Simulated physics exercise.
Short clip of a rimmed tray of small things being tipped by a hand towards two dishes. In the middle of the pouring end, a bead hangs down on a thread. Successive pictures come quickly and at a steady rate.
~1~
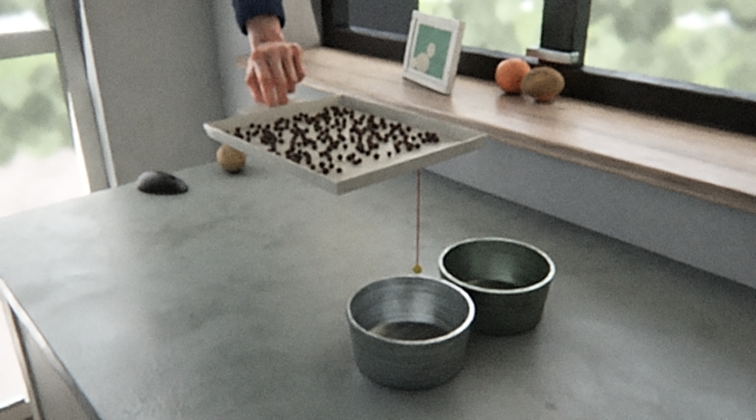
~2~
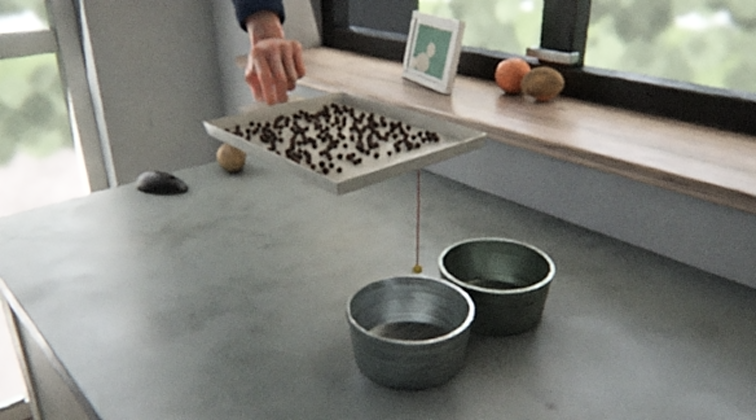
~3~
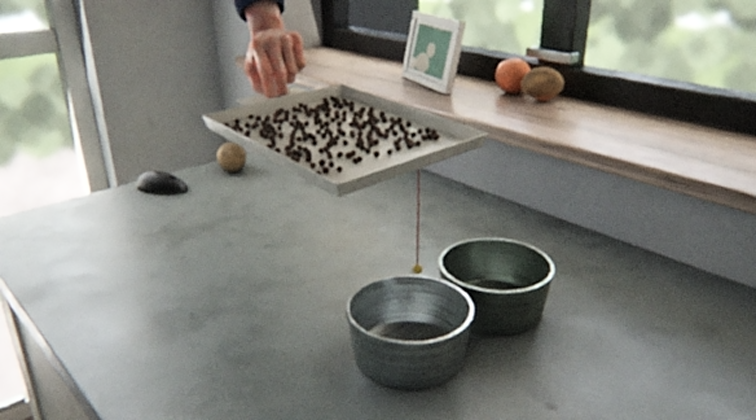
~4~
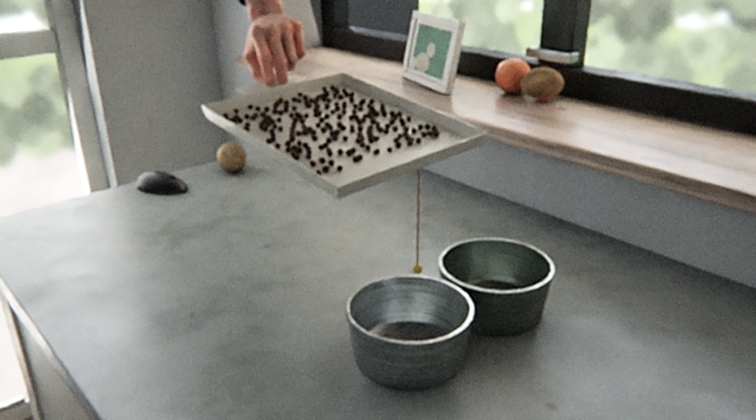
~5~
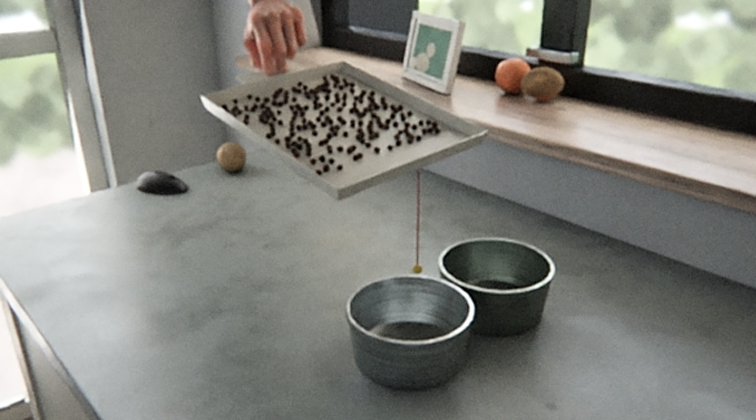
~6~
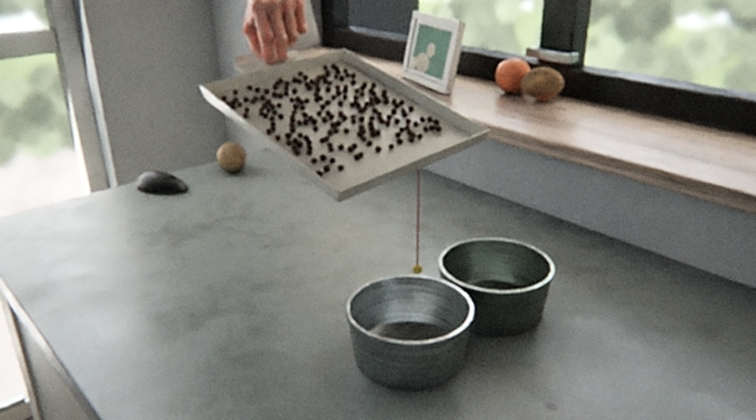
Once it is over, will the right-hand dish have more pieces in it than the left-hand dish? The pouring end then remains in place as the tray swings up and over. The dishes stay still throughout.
No, the left one fills more.
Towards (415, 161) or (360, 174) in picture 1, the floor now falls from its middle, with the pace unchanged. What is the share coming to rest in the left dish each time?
Around 40 percent for the first aim and around 50 percent for the second.
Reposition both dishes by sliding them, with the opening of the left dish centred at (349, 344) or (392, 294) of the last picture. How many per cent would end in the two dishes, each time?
The first gives 90 %, the second 60 %.
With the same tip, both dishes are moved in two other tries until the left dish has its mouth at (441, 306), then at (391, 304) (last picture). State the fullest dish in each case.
First try: The leftmost dish. Second try: The leftmost dish.
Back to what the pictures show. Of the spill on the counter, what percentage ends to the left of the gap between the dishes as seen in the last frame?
It works out at some 90 percent.
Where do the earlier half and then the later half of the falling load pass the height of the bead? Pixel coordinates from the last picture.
It passes near (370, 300) first and then near (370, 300).
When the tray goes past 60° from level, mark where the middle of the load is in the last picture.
(373, 175).
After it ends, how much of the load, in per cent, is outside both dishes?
Result: Near 30 % of the load.
Soon after the last picture, tray tipped steeply; most on the tray; a small part in the left dish; a stray few outside both; a stray few in the air.
A little later, tray tipped past a quarter turn; a small part on the tray; about half in the left dish; a small part outside both; about a quarter in the air.
Later still, tray tipped past a quarter turn; about two thirds in the left dish; about a quarter outside both.
At rest, tray tipped past a quarter turn; about two thirds in the left dish; none in the right dish; about a quarter outside both.
